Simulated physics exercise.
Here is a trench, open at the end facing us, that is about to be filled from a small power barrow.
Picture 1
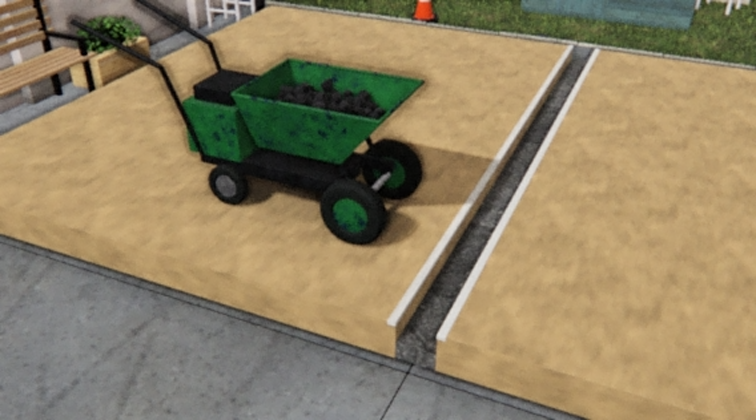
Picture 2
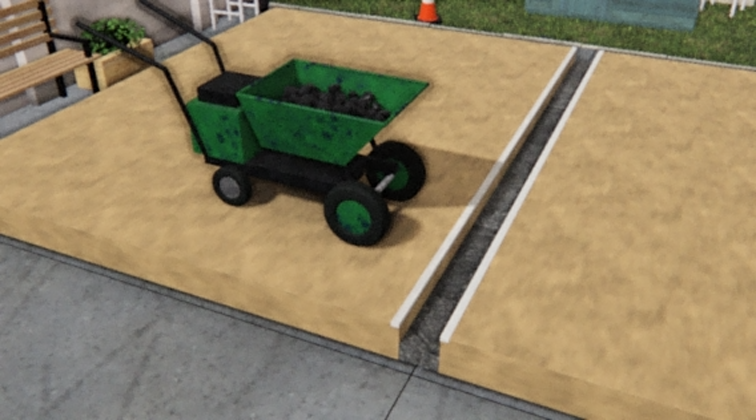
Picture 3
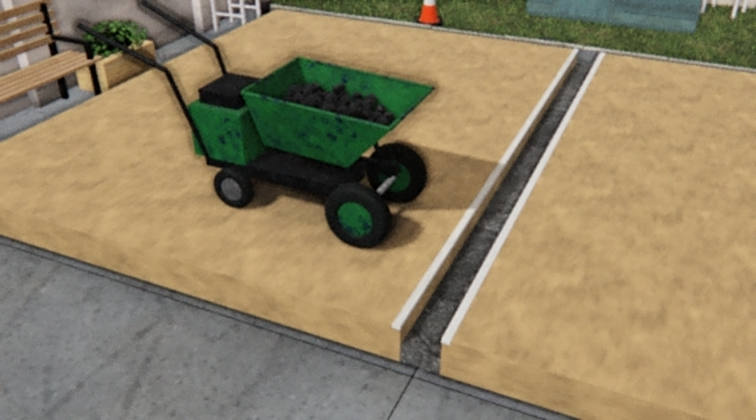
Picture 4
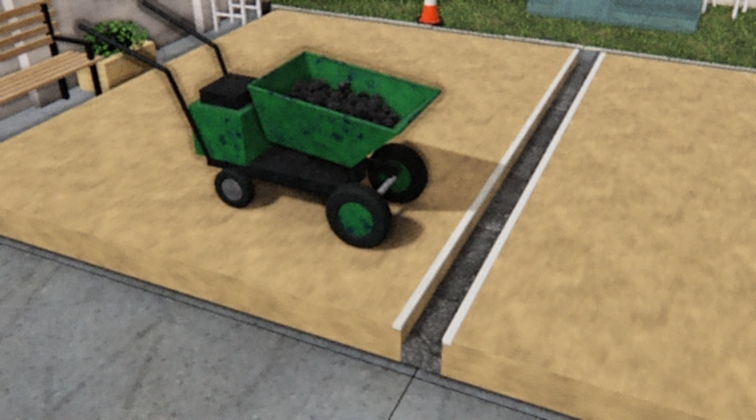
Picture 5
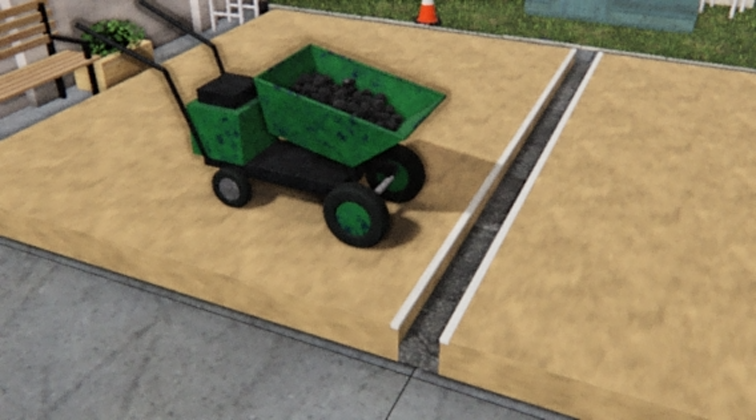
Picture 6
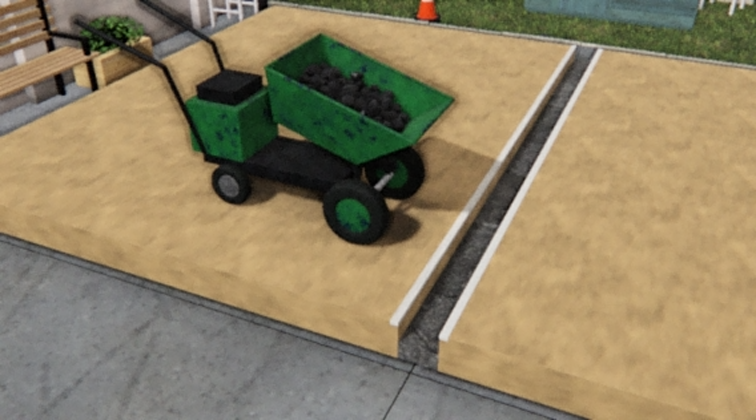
A green skip full of dark lumps sits level on a small wheeled barrow, parked on a tan surface left of a narrow trench. The skip then tilts gradually, its back end rising and its front lip pointing toward the trench, while the wheels stay put and the lumps remain inside.
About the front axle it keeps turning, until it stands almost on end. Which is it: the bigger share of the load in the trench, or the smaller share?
The trench is left with a minor part of the load.
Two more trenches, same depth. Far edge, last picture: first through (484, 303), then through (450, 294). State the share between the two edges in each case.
I'd say some 70 in a hundred, followed by 0 in a hundred.
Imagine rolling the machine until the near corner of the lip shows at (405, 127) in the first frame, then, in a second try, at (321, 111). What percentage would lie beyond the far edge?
First try: Some 80 %; second try: 0 %.
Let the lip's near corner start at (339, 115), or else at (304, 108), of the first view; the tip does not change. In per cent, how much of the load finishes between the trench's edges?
Roughly 60 per cent, and 30 per cent.
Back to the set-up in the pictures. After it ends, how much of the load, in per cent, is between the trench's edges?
It works out at some 25 %.
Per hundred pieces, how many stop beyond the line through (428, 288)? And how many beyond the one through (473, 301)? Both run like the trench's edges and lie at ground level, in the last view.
That's 80 per cent for the first and 50 per cent for the second.
Just after the last frame, skip tipped steeply; every one in the skip.
A moment on, skip tipped right over; roughly two thirds in the skip; about a tenth in or heaped over the trench; roughly a quarter beyond it; just a few falling.
Further on, skip tipped right over; roughly a quarter in the skip; roughly a quarter in or heaped over the trench; roughly two thirds beyond it.
When it is over, skip tipped right over; roughly a quarter in the skip; roughly a quarter in or heaped over the trench; roughly half beyond it.
